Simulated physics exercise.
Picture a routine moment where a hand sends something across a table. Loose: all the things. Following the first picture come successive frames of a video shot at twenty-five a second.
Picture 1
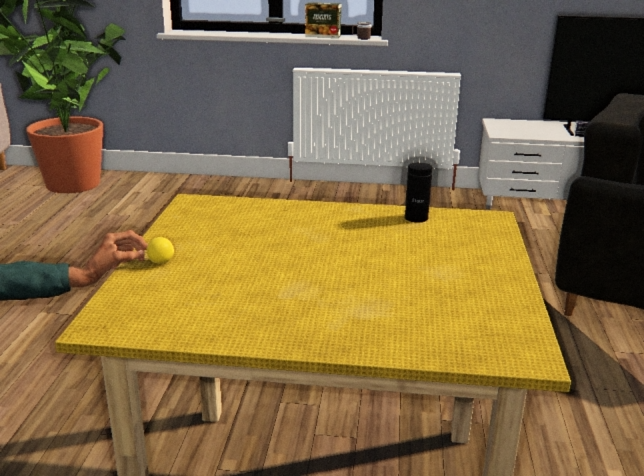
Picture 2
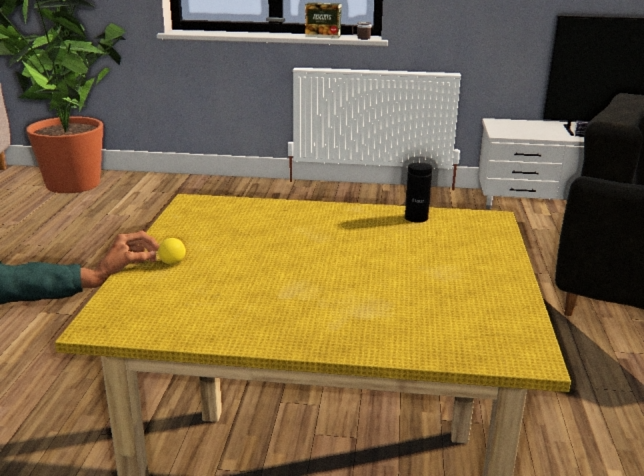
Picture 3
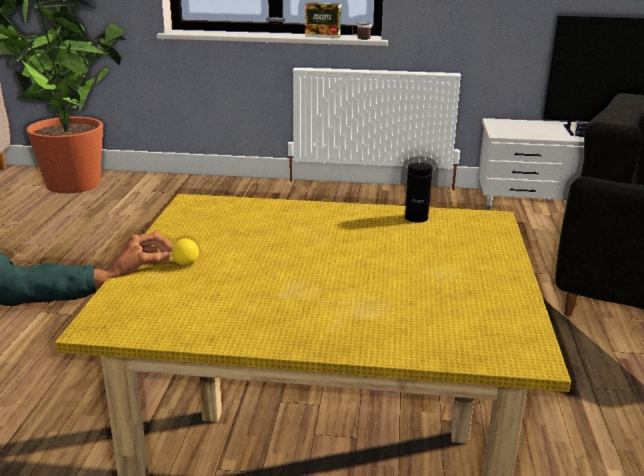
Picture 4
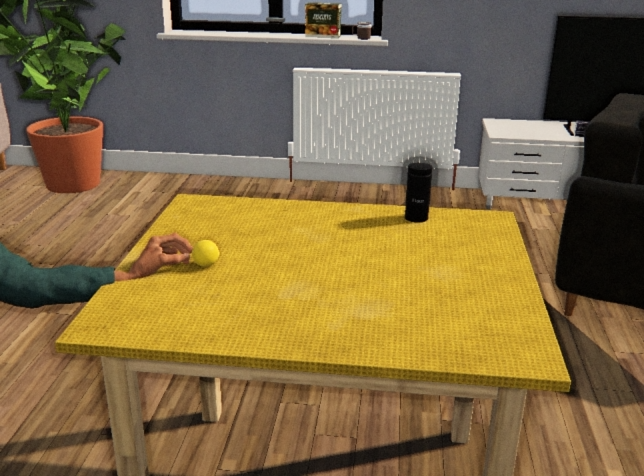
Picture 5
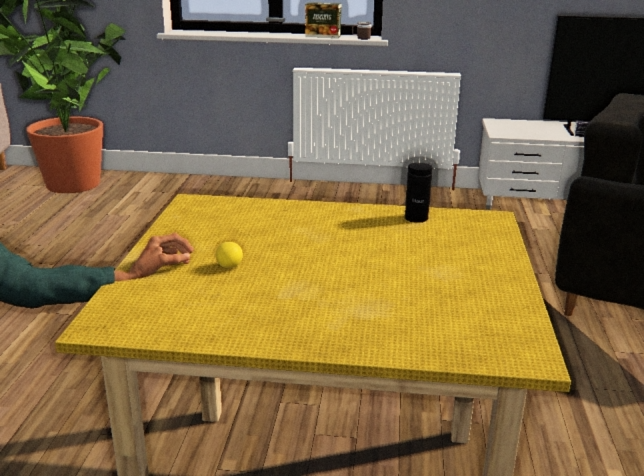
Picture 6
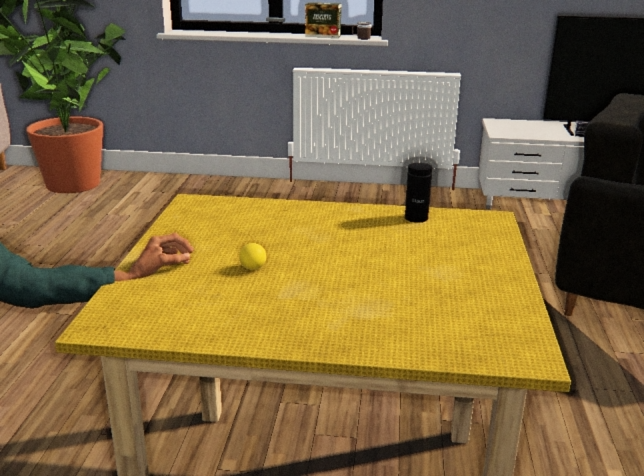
A yellow lemon, guided by a hand in a dark green sleeve at the left, moves rightward across a yellow tabletop in a room seen from slightly above by a still camera. A black cylinder stands near the table's far edge, before a white radiator, with a potted plant left and white drawers and a black sofa right. The hand pushes the lemon inward, then stays still while the lemon travels on alone toward the right.
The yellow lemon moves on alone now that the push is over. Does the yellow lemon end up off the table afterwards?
Loses its perch.
Then, 0.40 s past the last view, yellow lemon displaced well along near (486, 271).
Then, 0.90 s past the last view, yellow lemon now off the table.
Finally, off the table, yellow lemon.
